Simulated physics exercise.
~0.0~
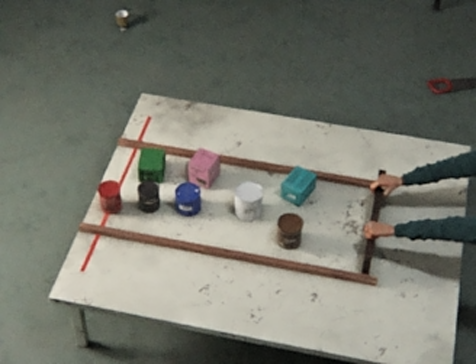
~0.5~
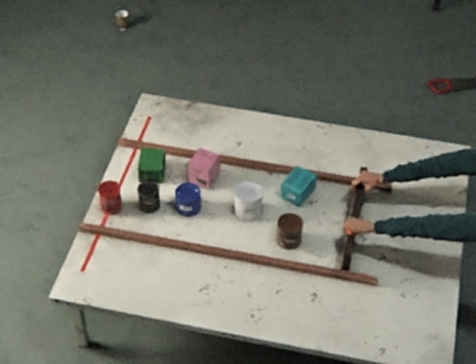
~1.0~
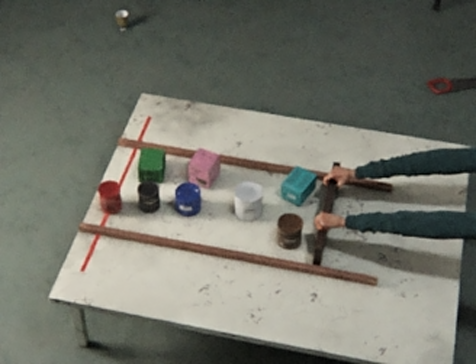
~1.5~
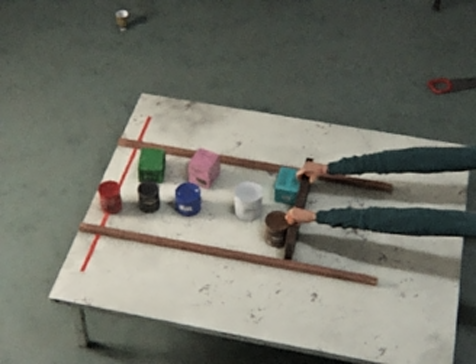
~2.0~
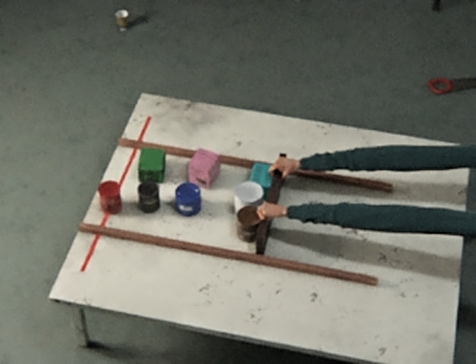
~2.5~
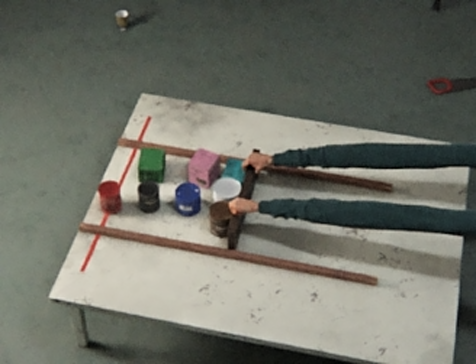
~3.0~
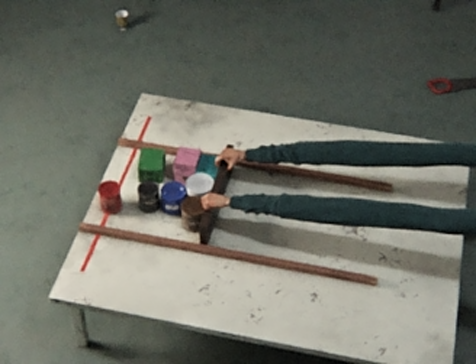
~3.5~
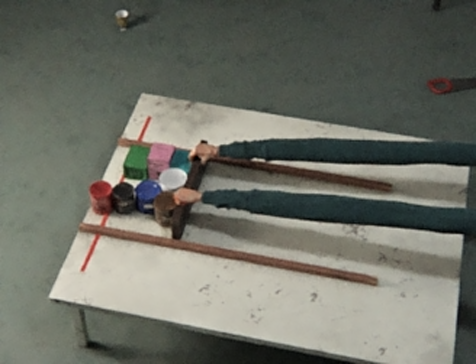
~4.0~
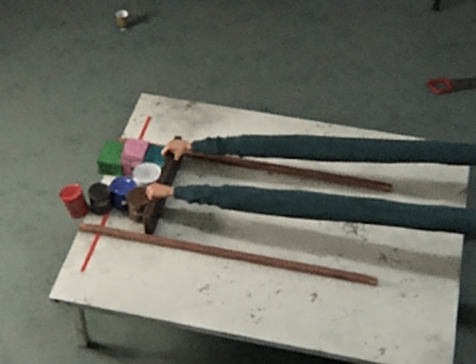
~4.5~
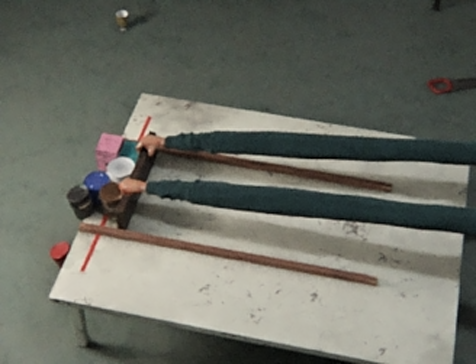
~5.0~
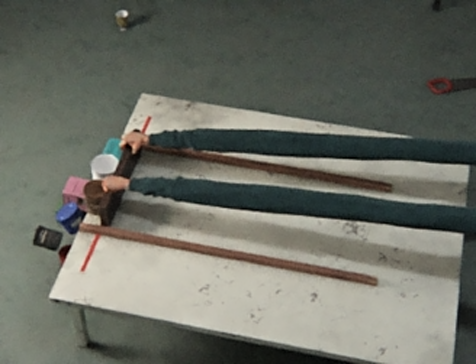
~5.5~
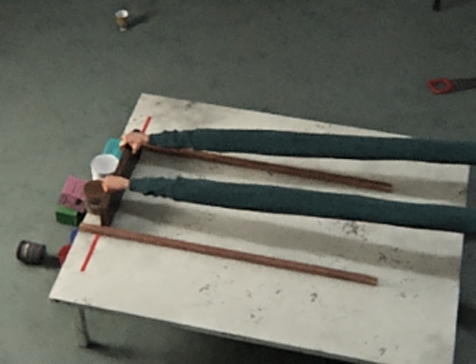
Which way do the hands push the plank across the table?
The hands push the plank to the left, toward the red tape near the table's edge.
